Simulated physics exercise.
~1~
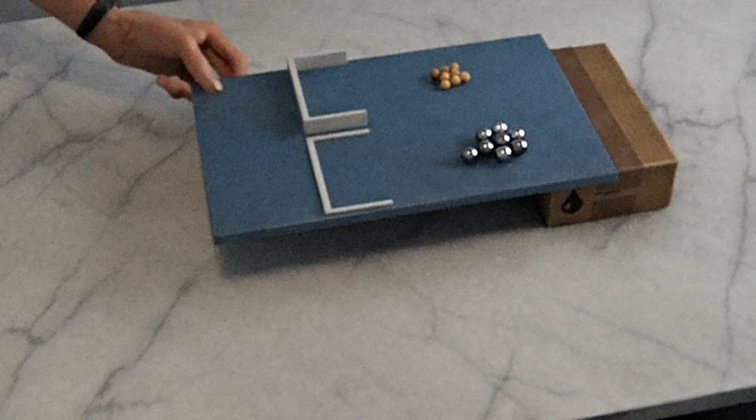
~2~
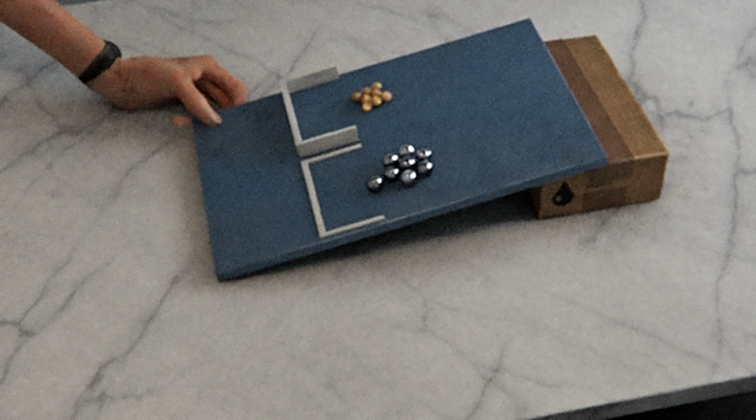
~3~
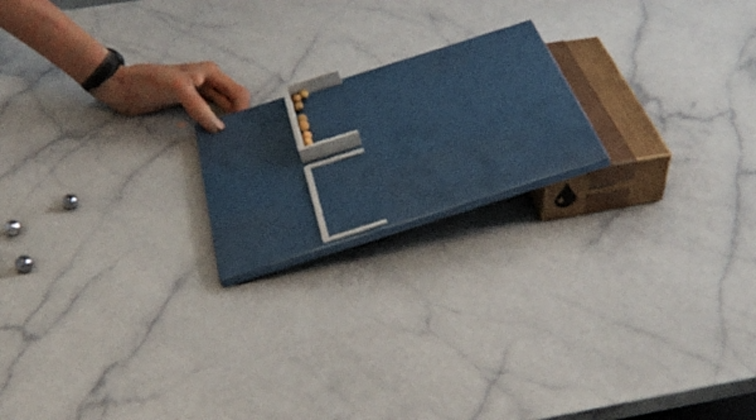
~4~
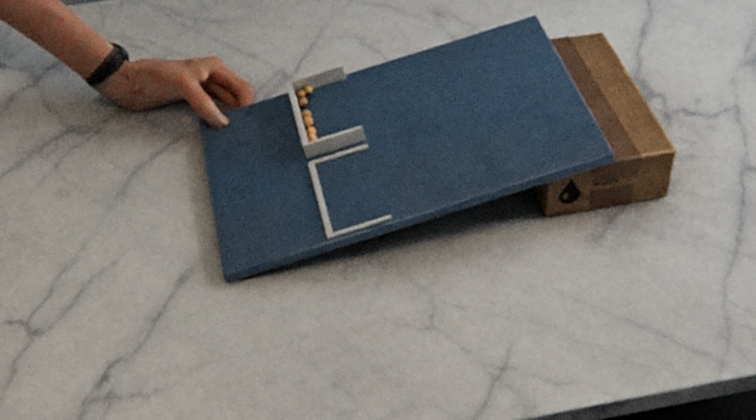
The video shows a hand lowering the left end of a blue board propped on a cardboard box, sending silver balls and small golden pieces sliding left; the silver balls pass the front bracket and leave the board, while the golden pieces stay gathered behind the back bracket.
